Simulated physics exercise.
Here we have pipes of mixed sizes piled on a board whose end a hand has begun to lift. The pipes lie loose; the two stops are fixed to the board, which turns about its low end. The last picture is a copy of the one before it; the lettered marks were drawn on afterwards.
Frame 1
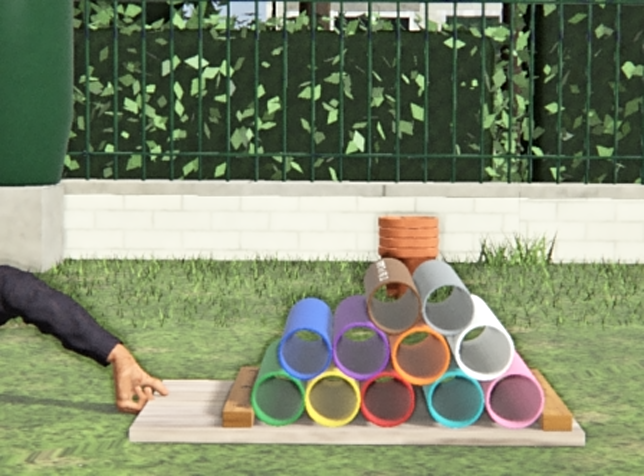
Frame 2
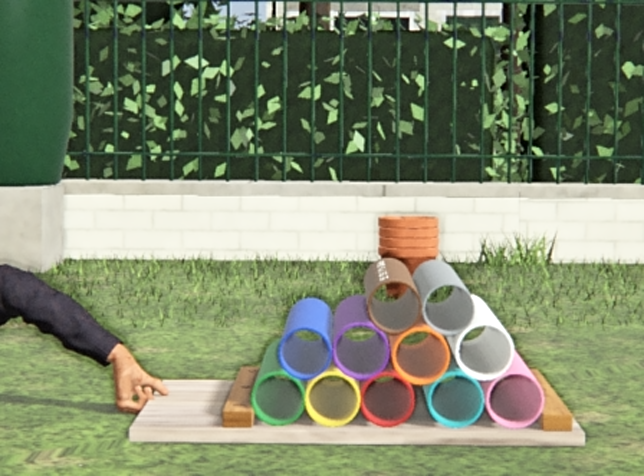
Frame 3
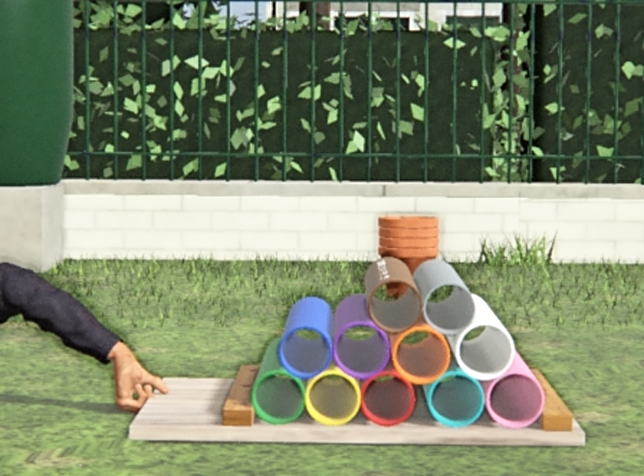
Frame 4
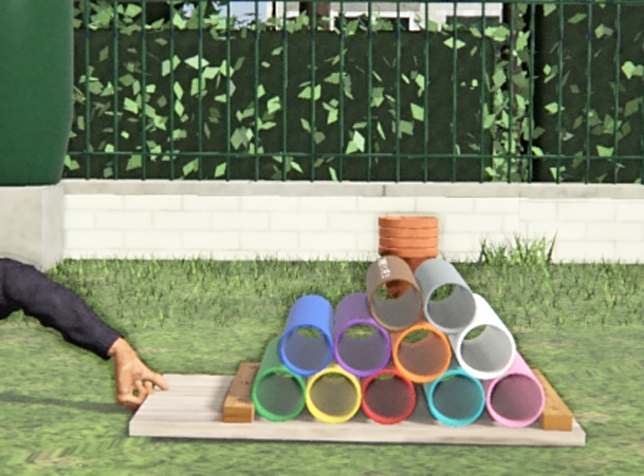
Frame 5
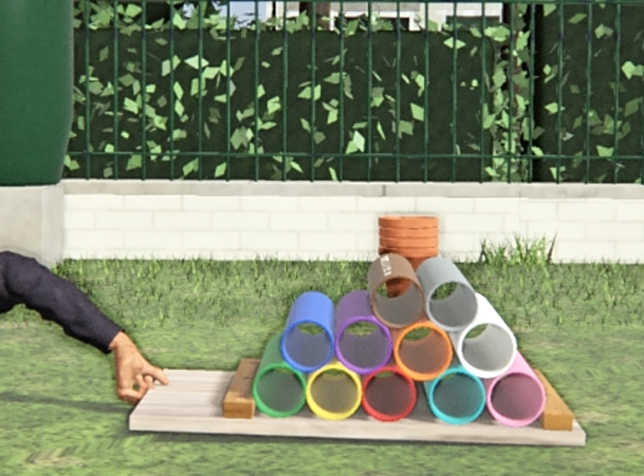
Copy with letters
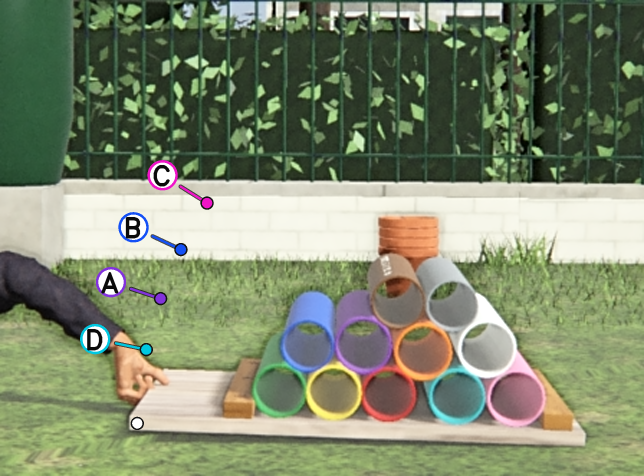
At the start, a hand at the left grips the end of a pale board on the grass, where colourful pipes sit stacked in a pile between two wooden blocks. The hand then slowly raises that left end a little, and the board tilts slightly while the pipes stay stacked together.
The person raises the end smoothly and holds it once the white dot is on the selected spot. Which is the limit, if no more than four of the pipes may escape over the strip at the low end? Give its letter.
Raise it to B.
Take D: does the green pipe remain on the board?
Yes.
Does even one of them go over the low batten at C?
At C: Yes.
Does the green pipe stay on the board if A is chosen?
The green pipe: Yes.
On the marked copy, A at (161, 299); B at (181, 250); C at (207, 203); D at (146, 350); the white dot at (137, 424).
Following B. Soon after the start, board at 16°.
Later, board at 25°.
In the end, board at 25°, three over the low batten (orange, white, grey).
As for the rest, A one over the low batten (white); C six over the low batten; D none over the low batten.
